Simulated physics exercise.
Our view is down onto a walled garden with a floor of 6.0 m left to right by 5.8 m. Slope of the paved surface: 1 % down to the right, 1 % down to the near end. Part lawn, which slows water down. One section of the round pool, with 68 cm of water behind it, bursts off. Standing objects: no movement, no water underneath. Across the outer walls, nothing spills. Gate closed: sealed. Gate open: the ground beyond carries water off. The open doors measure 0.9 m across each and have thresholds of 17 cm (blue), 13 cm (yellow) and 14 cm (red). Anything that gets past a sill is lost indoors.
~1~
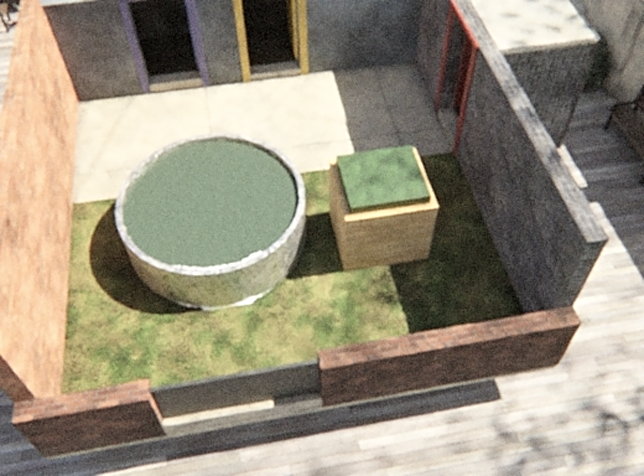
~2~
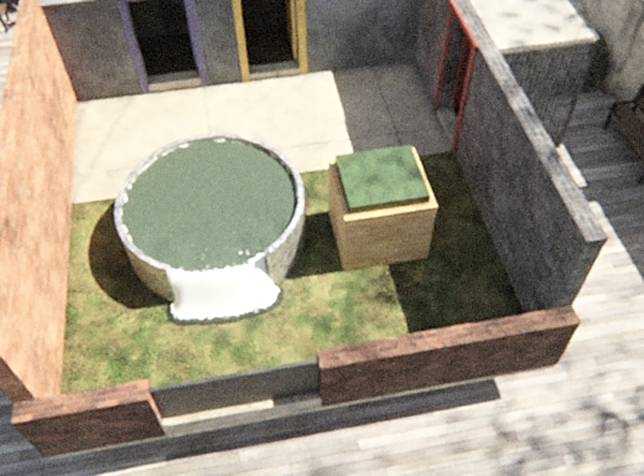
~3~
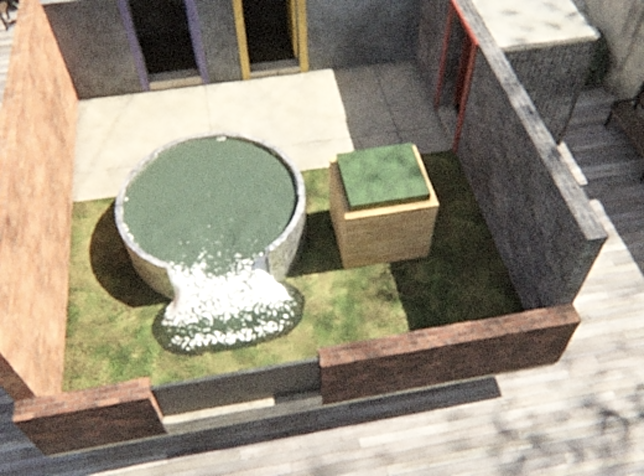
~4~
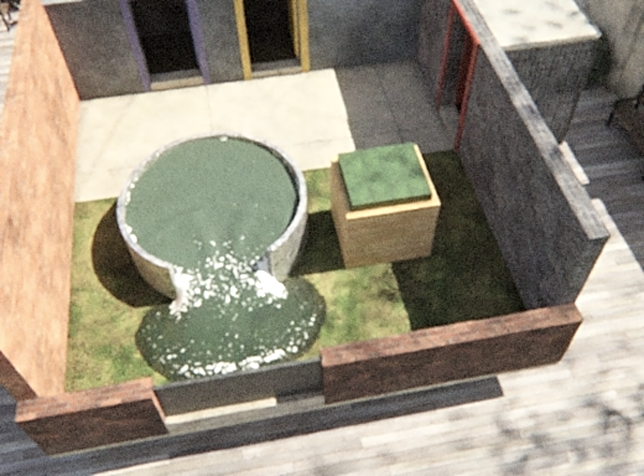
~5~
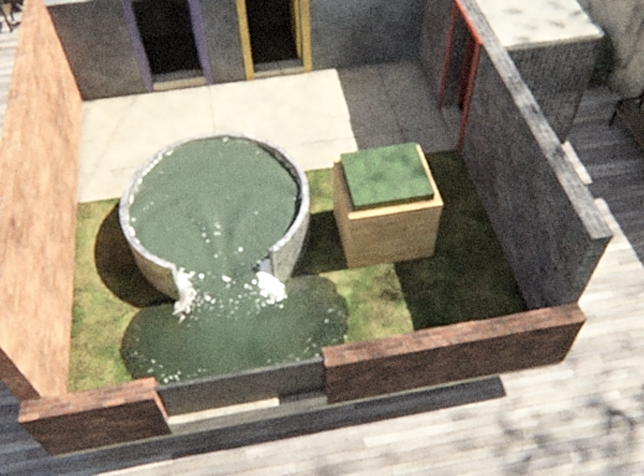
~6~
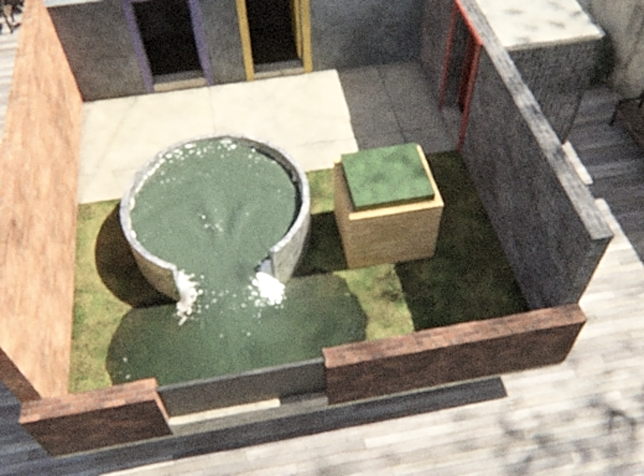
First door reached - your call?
The red one.
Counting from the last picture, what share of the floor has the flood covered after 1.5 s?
Wet share: Near 30 percent.
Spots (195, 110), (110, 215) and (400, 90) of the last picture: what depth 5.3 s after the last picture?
Depths in turn: Roughly 7, 10 and 4 centimetres.
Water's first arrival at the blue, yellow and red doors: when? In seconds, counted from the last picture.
Arrival times - blue 4.0 s / yellow 5.0 s / red 3.2 s.
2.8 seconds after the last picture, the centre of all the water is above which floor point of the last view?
I'd say somewhere around (249, 283).
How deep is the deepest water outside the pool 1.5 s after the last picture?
Peak depth: Approx. 44 cm.
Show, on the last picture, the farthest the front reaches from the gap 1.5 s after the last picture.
About (530, 342) in the last view.
A moment later water covers 20 % of the floor and is deepest (47 cm) near (248, 378); blue door not reached, yellow door not reached, red door not reached.
Soon after water covers 30 % of the floor and is deepest (44 cm) near (68, 424); blue door not reached, yellow door not reached, red door not reached.
Next water covers 50 % of the floor and is deepest (28 cm) near (83, 421); blue door not reached, yellow door not reached, red door not reached.
Later on water covers 90 % of the floor and is deepest (20 cm) near (530, 342); blue door reached 4.0 s after the last picture, yellow door reached 5.1 s after the last picture, red door reached 3.3 s after the last picture.
At the end water covers 100 % of the floor and is deepest (17 cm) near (503, 347); blue door reached 4.0 s after the last picture, yellow door reached 5.1 s after the last picture, red door reached 3.3 s after the last picture.
